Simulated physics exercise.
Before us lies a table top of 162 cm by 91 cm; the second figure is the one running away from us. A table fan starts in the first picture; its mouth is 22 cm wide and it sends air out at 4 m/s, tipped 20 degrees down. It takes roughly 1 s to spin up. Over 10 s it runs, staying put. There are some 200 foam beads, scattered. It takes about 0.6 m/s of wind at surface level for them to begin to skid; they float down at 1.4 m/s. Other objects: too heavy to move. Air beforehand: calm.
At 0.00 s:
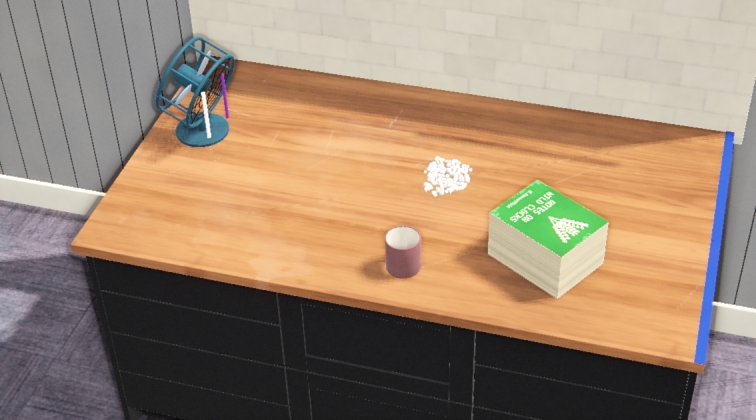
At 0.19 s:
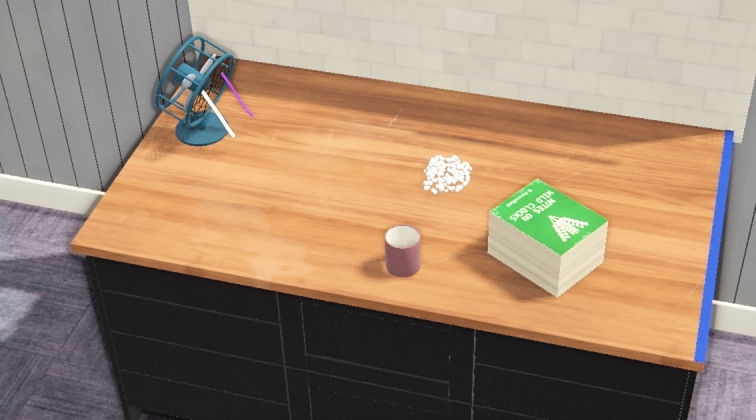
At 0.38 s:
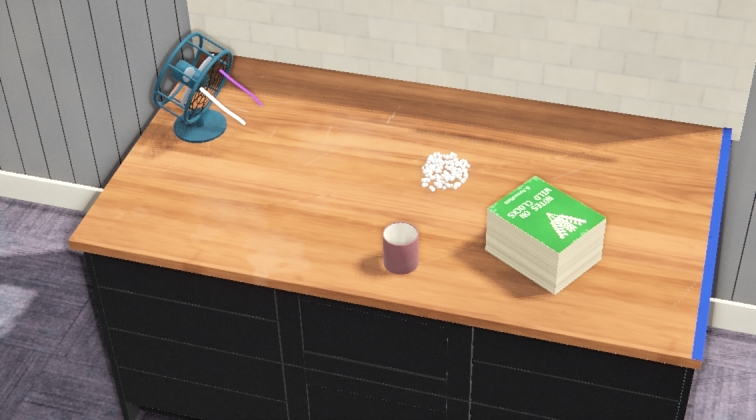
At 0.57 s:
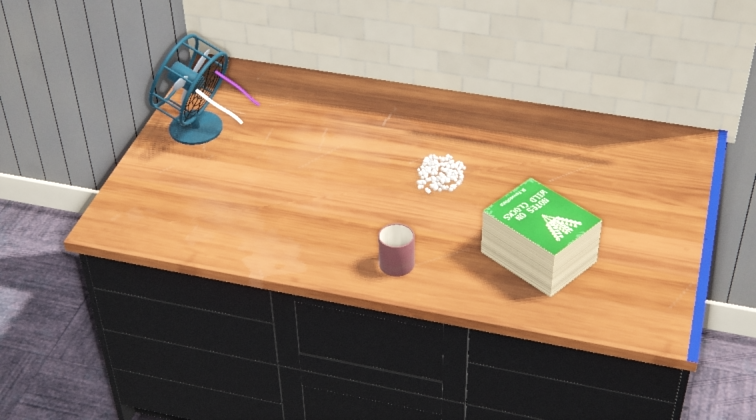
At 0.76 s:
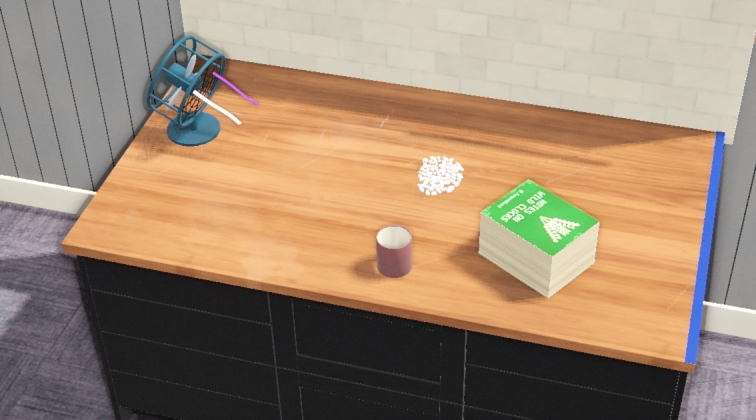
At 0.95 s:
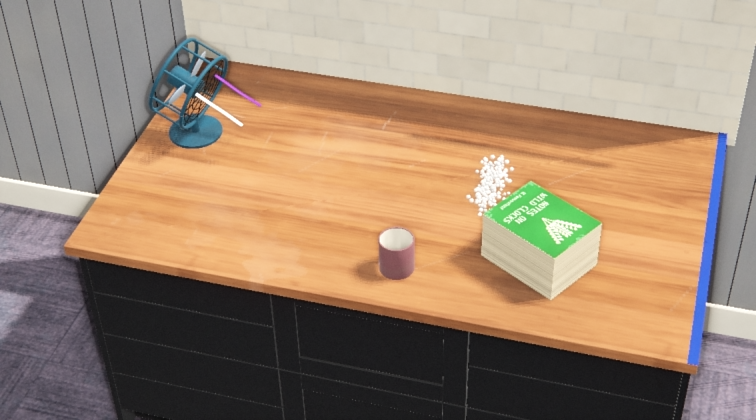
On a wooden table top against a pale brick wall, a blue fan at the left blows its purple and white streamers outward while a mug, a green book and a pile of white foam beads sit still. Then the beads shift right in a loose cluster, up against the back of the book.
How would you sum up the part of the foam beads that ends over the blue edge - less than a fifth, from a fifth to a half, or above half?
The count over that edge is going to pass the halfway mark.
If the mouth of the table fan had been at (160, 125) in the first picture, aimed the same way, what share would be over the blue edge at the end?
You'd be looking at something like 100 in a hundred.
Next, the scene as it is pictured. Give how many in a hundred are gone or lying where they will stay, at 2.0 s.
The share is about 100 %.
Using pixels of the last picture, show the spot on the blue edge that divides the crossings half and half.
Median crossing, approx. (718, 207).
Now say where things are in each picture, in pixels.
The middle of the foam beads is near (447, 177), none has stirred yet and the mouth of the table fan is at (196, 83), in the first frame.
The middle of the foam beads is near (447, 176), none has stirred yet and the blue edge is centred on (721, 236), in the second frame.
The middle of the foam beads is near (445, 173), none has stirred yet, the top of a mug is at (401, 233) and the top of a book is at (547, 213), in the third frame.
The middle of the foam beads is near (441, 175) and none has stirred yet, in the fourth frame.
The middle of the foam beads is near (439, 177) and about 5 % have left their places, in the fifth frame.
The middle of the foam beads is near (491, 183), the farthest in sight from the table fan is at (508, 194) and all have left their places, in the sixth frame.
After 2.0 s, 99 % are over the blue edge; 99 % have settled or left.
After 3.2 s, 100 % are over the blue edge; 100 % have settled or left.
After 5.5 s, 100 % are over the blue edge; 100 % have settled or left.
After 10.0 s, at the end, 100 % are over the blue edge.
